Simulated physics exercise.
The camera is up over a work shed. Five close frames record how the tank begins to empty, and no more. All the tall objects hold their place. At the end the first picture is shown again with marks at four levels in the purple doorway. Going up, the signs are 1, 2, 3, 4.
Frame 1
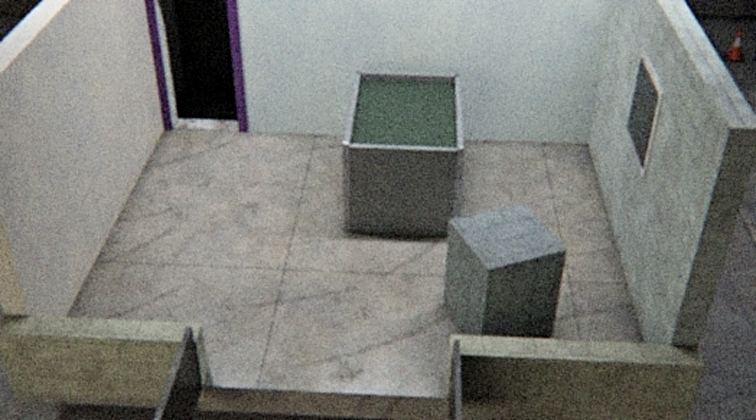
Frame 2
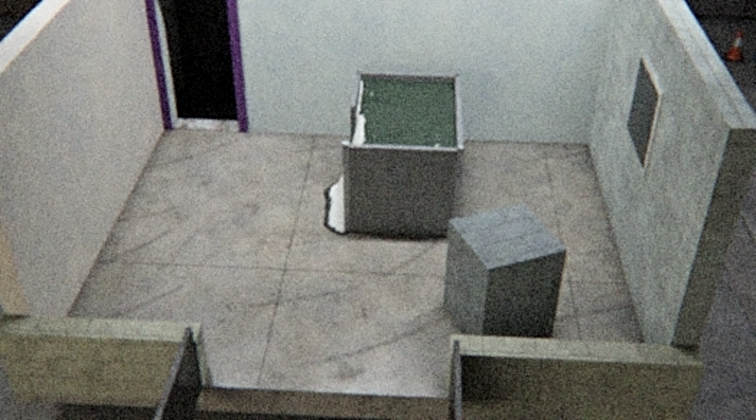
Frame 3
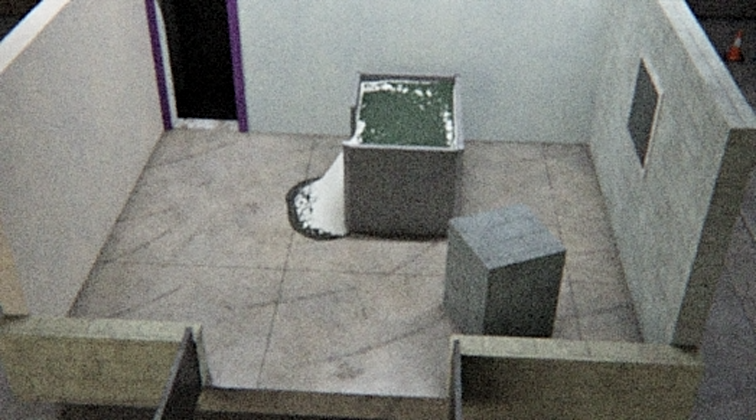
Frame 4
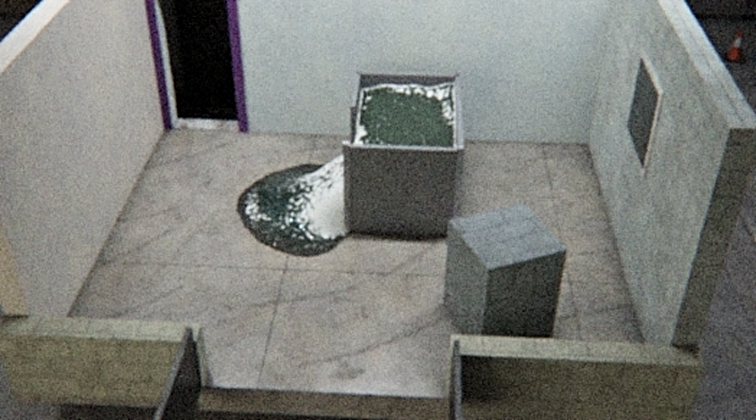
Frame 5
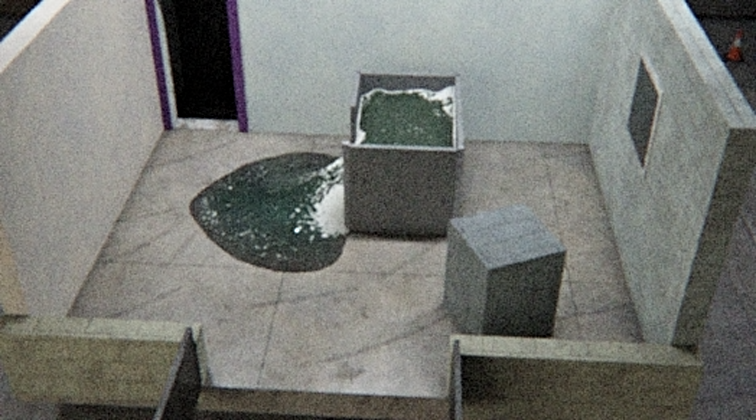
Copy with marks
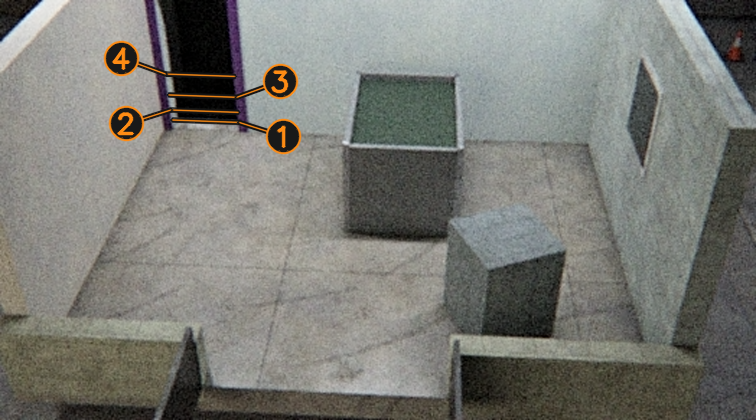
Large grey tank of green water pouring foamy liquid from its left side, the dark puddle spreading left across the shed floor.
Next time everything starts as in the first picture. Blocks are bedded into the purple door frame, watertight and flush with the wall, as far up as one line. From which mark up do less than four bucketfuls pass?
It is 2.
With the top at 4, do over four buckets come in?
No, that is safe.
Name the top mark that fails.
That is mark 1.
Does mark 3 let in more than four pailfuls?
No, that is safe.
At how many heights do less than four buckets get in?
Three of them.
On the marked copy, 1 at (205, 121); 2 at (204, 111); 3 at (202, 96); 4 at (200, 75); from the bottom up 1, 2, 3, 4.
With 1, about 13 bucketfuls get in.
With 2, a bucket or two gets in.
With 3, nothing gets over.
With 4, nothing gets over.
